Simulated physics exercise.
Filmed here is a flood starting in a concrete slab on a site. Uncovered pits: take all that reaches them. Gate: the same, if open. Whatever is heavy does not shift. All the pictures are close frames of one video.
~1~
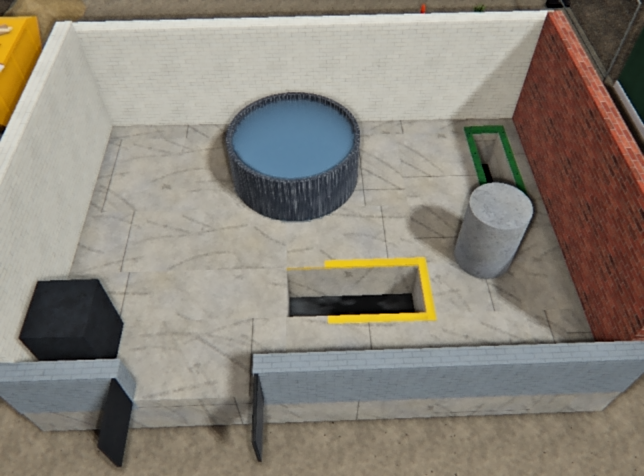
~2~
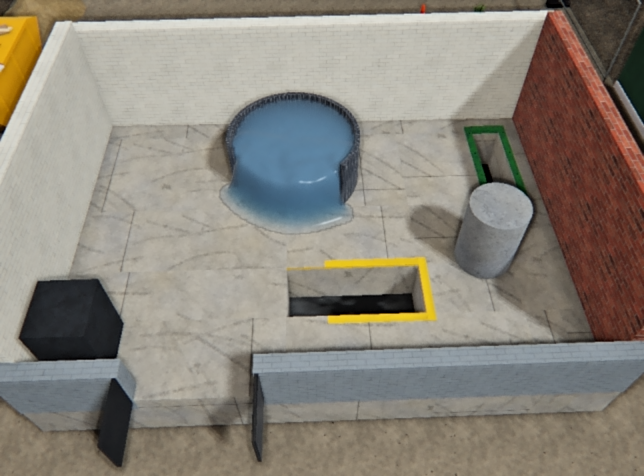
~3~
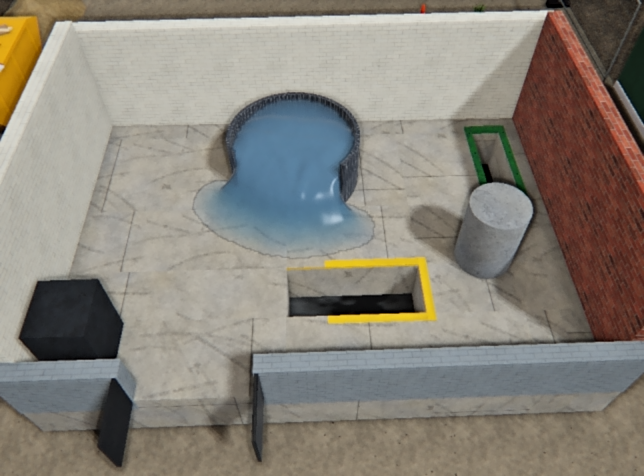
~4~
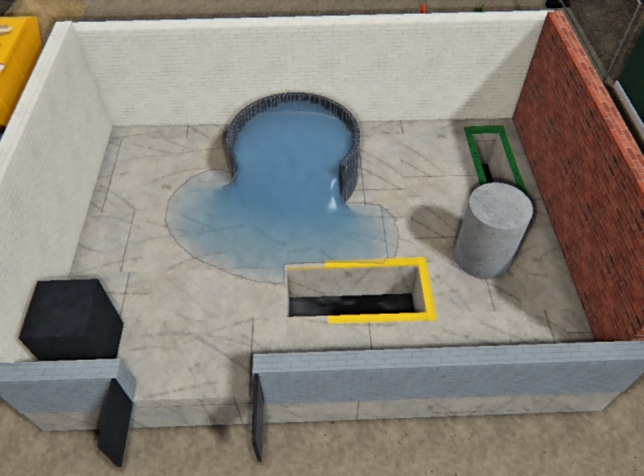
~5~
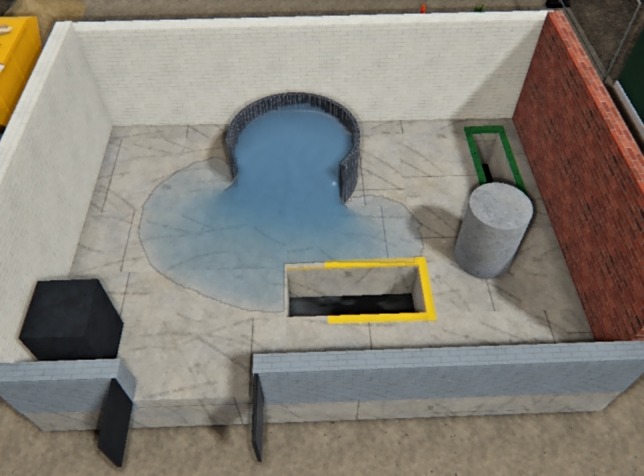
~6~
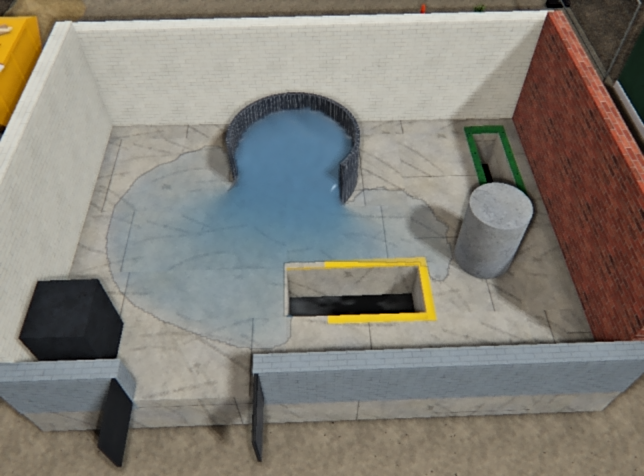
A round dark-walled tank of blue water stands toward the back of a walled concrete slab, seen from above by a still camera. A black block sits at front left, a yellow-edged pit at front centre, and a grey cylinder near a green-edged pit by the red brick wall at right. The tank's front opens and water pours out, spreading forward and sideways in a widening, thinning sheet around the yellow-edged pit.
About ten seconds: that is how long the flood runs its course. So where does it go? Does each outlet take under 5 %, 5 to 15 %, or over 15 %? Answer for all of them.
Answer: The gate takes over 15 %; the yellow pit takes over 15 %; the green pit takes under 5 %.
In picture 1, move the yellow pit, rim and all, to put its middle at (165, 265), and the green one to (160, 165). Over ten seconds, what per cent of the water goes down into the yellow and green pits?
Split: Yellow 35 %, green 0 %.
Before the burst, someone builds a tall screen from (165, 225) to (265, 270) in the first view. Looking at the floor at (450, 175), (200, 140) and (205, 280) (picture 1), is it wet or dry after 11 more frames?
Spared; swamped; spared.
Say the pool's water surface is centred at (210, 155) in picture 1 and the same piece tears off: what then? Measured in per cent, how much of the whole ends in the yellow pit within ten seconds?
Yellow: About 20 %.
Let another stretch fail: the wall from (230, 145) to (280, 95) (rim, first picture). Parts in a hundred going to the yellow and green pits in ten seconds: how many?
Shares: Yellow at 14 percent, green at 4 percent.
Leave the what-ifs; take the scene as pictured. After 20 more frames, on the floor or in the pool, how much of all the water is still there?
I'd put it at about 48 per cent.
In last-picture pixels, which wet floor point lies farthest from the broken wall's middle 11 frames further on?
I would point to (597, 368).
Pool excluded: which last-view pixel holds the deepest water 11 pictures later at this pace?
Around (37, 385).
A moment on, water covers 45 % of the floor; the gate 2 %, the yellow pit 18 %, the green pit 0 %.
Next, water covers 45 % of the floor; the gate 10 %, the yellow pit 27 %, the green pit 0 %.
Then, water covers 50 % of the floor; the gate 18 %, the yellow pit 34 %, the green pit 0 %.
Later, water covers 65 % of the floor; the gate 25 %, the yellow pit 40 %, the green pit 0 %.
In the end, water covers 65 % of the floor; the gate 27 %, the yellow pit 45 %, the green pit 0 %.
